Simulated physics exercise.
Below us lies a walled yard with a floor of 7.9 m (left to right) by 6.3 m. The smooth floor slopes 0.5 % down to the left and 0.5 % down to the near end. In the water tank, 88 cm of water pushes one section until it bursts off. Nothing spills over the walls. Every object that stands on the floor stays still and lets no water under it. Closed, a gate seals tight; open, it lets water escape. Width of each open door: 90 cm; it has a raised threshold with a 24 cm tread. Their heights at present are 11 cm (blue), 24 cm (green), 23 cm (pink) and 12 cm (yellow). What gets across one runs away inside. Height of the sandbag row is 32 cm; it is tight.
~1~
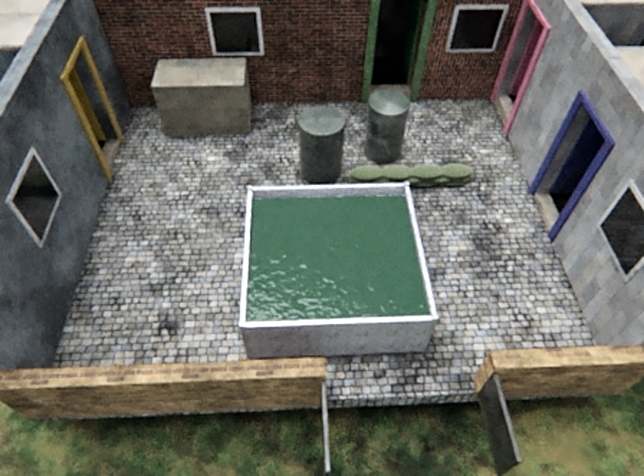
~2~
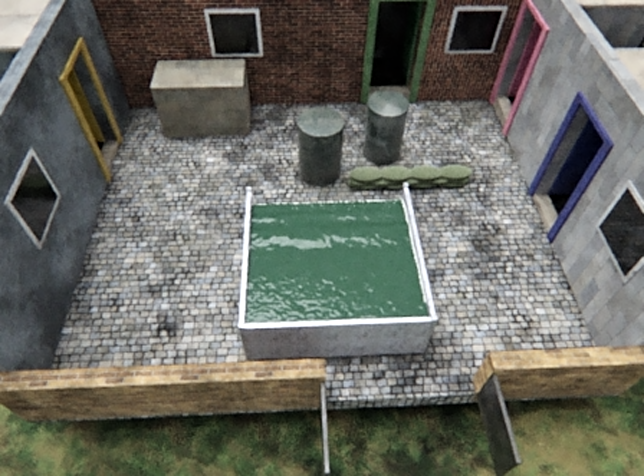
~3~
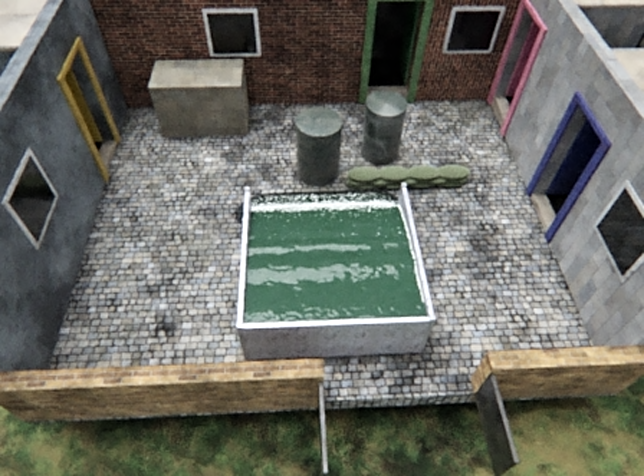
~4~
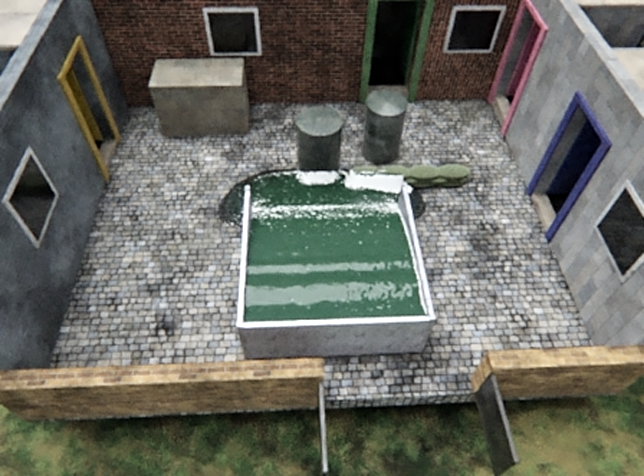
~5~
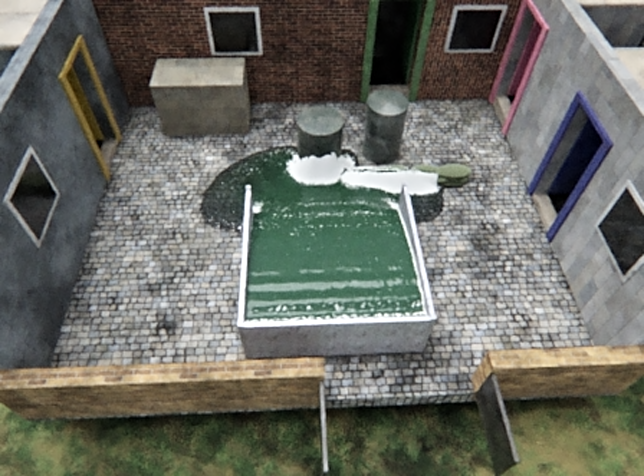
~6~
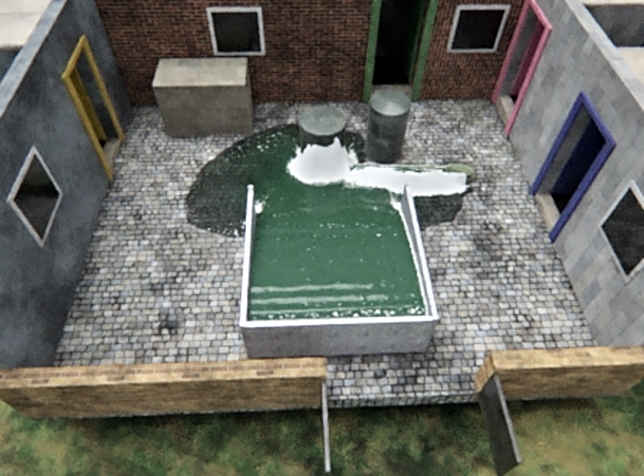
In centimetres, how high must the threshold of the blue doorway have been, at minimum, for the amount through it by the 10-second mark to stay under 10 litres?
It must have been at least 27 cm high.
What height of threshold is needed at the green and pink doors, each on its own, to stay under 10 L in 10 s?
Roughly 9.5 cm for the green door and roughly 20 cm for the pink door.
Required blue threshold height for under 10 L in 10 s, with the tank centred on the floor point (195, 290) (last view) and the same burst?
At least roughly 5.5 cm high.
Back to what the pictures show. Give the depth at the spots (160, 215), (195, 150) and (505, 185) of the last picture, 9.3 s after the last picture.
Close to 8, 9 and 8 cm, one after the other.
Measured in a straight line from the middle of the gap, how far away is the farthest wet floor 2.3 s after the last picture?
Roughly 5.2 m.
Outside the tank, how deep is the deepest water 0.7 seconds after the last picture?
Max depth: Around 61 cm.
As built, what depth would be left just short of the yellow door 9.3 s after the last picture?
10.5 cm.
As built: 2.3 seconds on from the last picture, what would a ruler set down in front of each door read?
Lab note, depth in cm: Blue 27; green 12; pink 10; yellow 38.
Then, 0.7 s after the last picture water covers 35 % of the floor, deepest (61 cm) near (332, 192); 16 cm at the blue door, 1 litre in over its 11 cm threshold.
Then, 2.3 s after the last picture water covers 65 % of the floor, deepest (40 cm) near (117, 157); 27 cm at the blue door, 147 litres in over its 11 cm threshold.
Then, 9.3 s after the last picture water covers 95 % of the floor, deepest (16 cm) near (45, 394); 8 cm at the blue door, 230 litres in over its 11 cm threshold.
At the blue door as built, the water peaked near 29 cm, 2.1 s after the last picture.
Run again over the same 10 s with other heights there, 25 litres in over 24 cm, 0 litres over 32.5 cm. The limit of 10 litres is kept from about 27 cm up.
